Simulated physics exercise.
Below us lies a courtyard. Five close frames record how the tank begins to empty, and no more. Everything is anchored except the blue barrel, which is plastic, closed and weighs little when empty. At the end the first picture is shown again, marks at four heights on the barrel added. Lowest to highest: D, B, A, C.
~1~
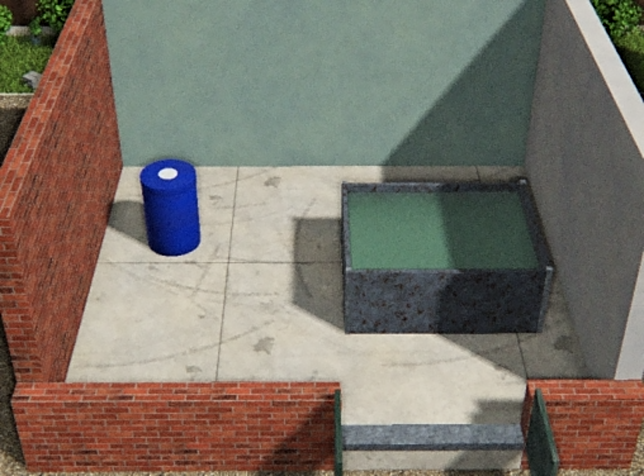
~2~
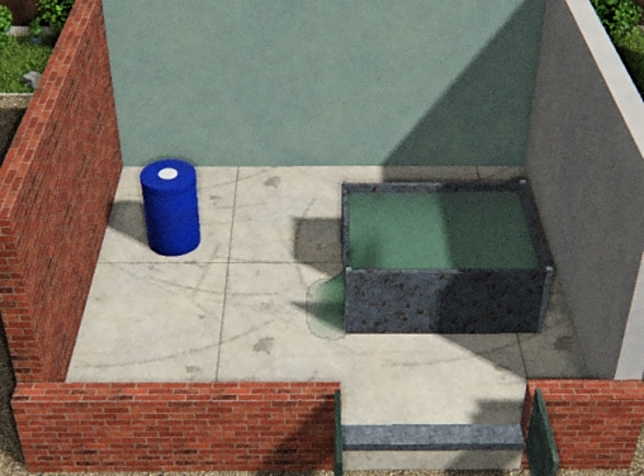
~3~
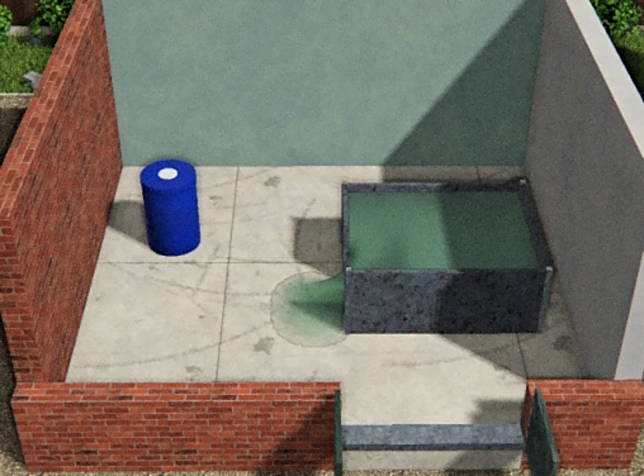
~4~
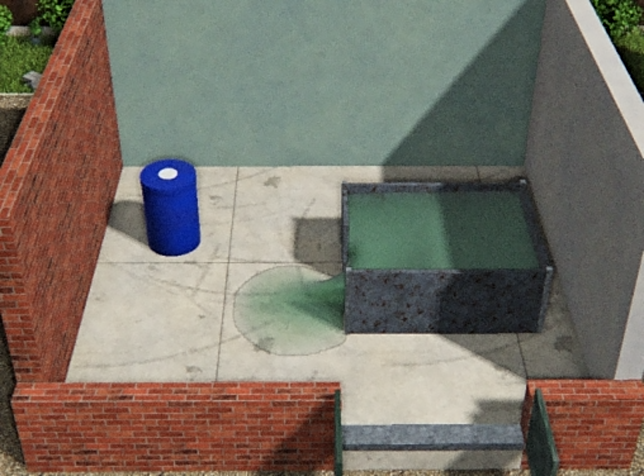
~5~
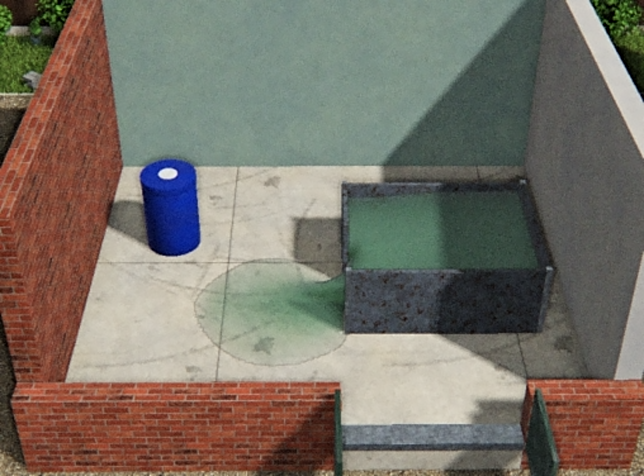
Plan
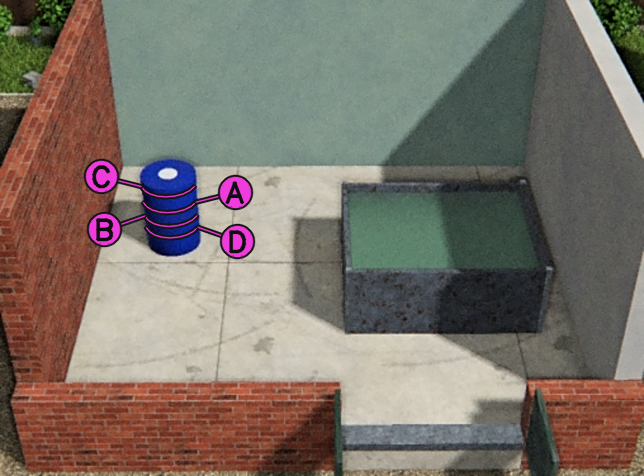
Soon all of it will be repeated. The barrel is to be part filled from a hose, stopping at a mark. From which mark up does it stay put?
Take D.
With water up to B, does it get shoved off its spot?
No, that is safe.
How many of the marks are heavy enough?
All of the four.
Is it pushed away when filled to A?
No, that is safe.
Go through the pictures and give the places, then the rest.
Lid of the blue barrel at (168, 174); tank full, its middle at (440, 231); open gate at (434, 385).
Water covers 2 % of the ground and is seen nearest the barrel at (320, 285).
Water covers 4 % of the ground and is seen nearest the barrel at (283, 290).
Water covers 7 % of the ground and is seen nearest the barrel at (260, 279).
Lid of the blue barrel at (168, 174); water covers 10 % of the ground and is seen nearest the barrel at (236, 272).
On the marked copy, A at (167, 212); B at (168, 226); C at (165, 196); D at (170, 237); from the bottom up D, B, A, C.
If A is chosen, it does not move.
If B is chosen, it does not move.
If C is chosen, it does not move.
If D is chosen, it does not move.
